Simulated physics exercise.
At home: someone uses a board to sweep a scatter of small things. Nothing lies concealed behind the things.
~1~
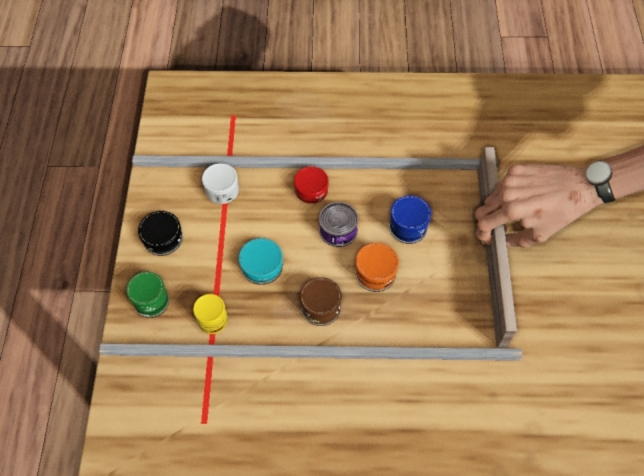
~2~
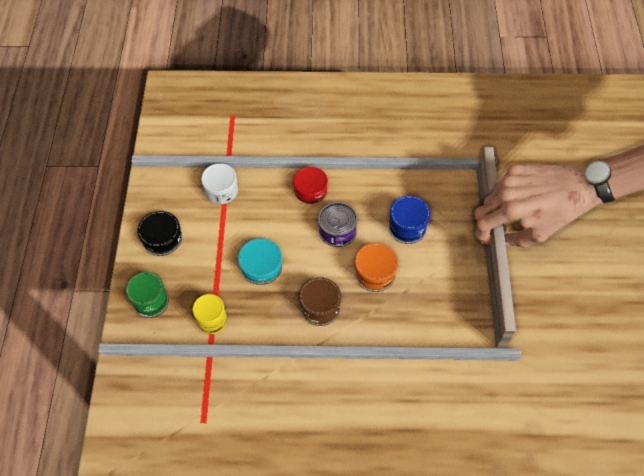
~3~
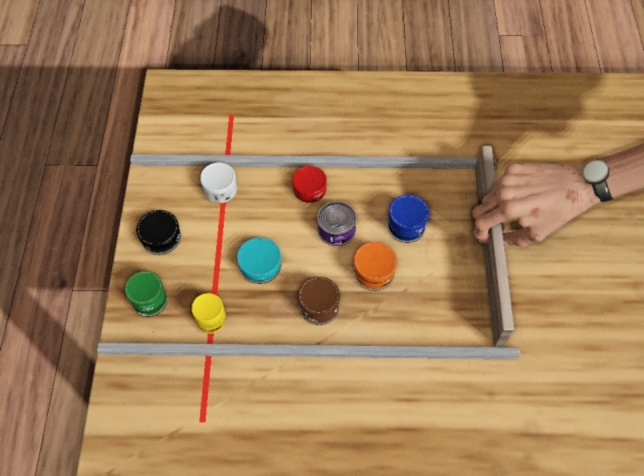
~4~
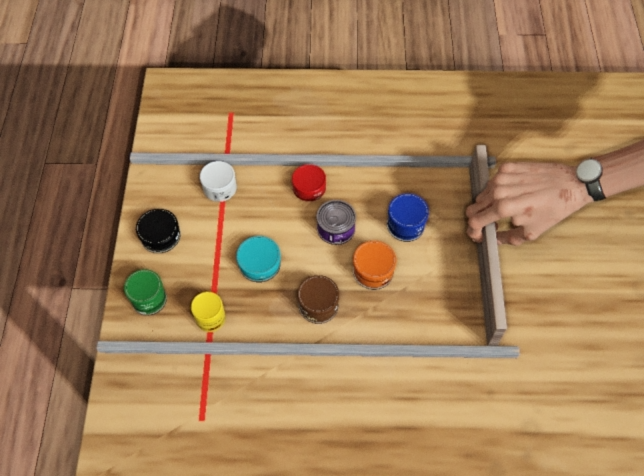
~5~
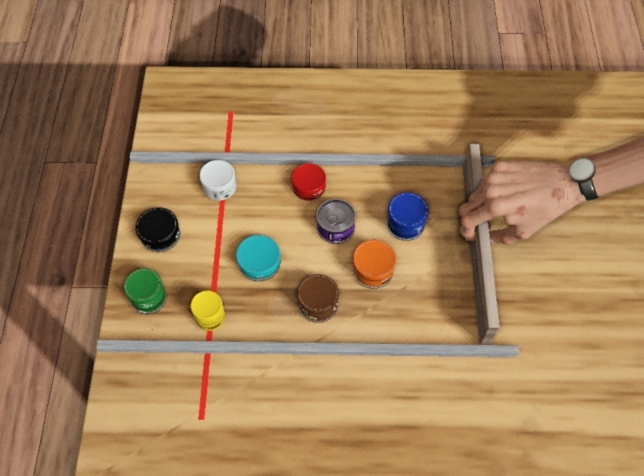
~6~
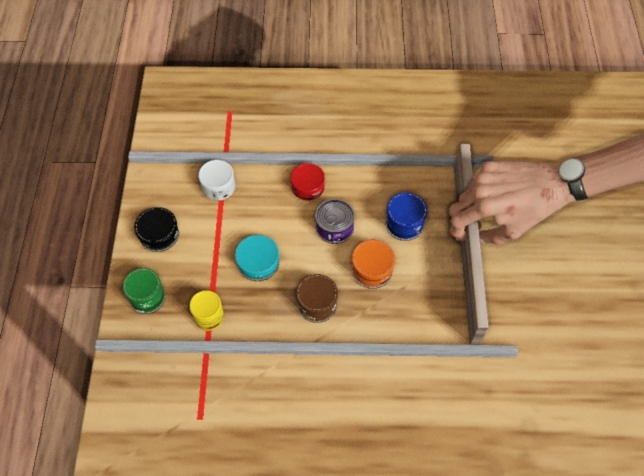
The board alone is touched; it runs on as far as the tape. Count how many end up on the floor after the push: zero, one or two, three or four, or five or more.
Basically the losses over the end count zero in this one.
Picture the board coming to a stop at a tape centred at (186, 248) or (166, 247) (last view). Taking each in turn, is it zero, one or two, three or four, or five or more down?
Result, try 1: 1 or 2; try 2: Either three or four.
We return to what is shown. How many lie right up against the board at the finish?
Tally at the end: 4.
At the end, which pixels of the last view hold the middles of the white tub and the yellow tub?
First object: (171, 181); second object: (168, 324).
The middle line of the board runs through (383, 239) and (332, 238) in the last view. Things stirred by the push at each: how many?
3 at one spot and 4 at the other.
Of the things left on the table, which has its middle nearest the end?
That's the black tin.
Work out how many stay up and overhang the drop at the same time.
Number: 1.
Soon after, none off yet; green tin at rest near (145, 292); black tin at rest near (157, 230); white tub at rest near (217, 180).
At rest, the number that fall off is zero.
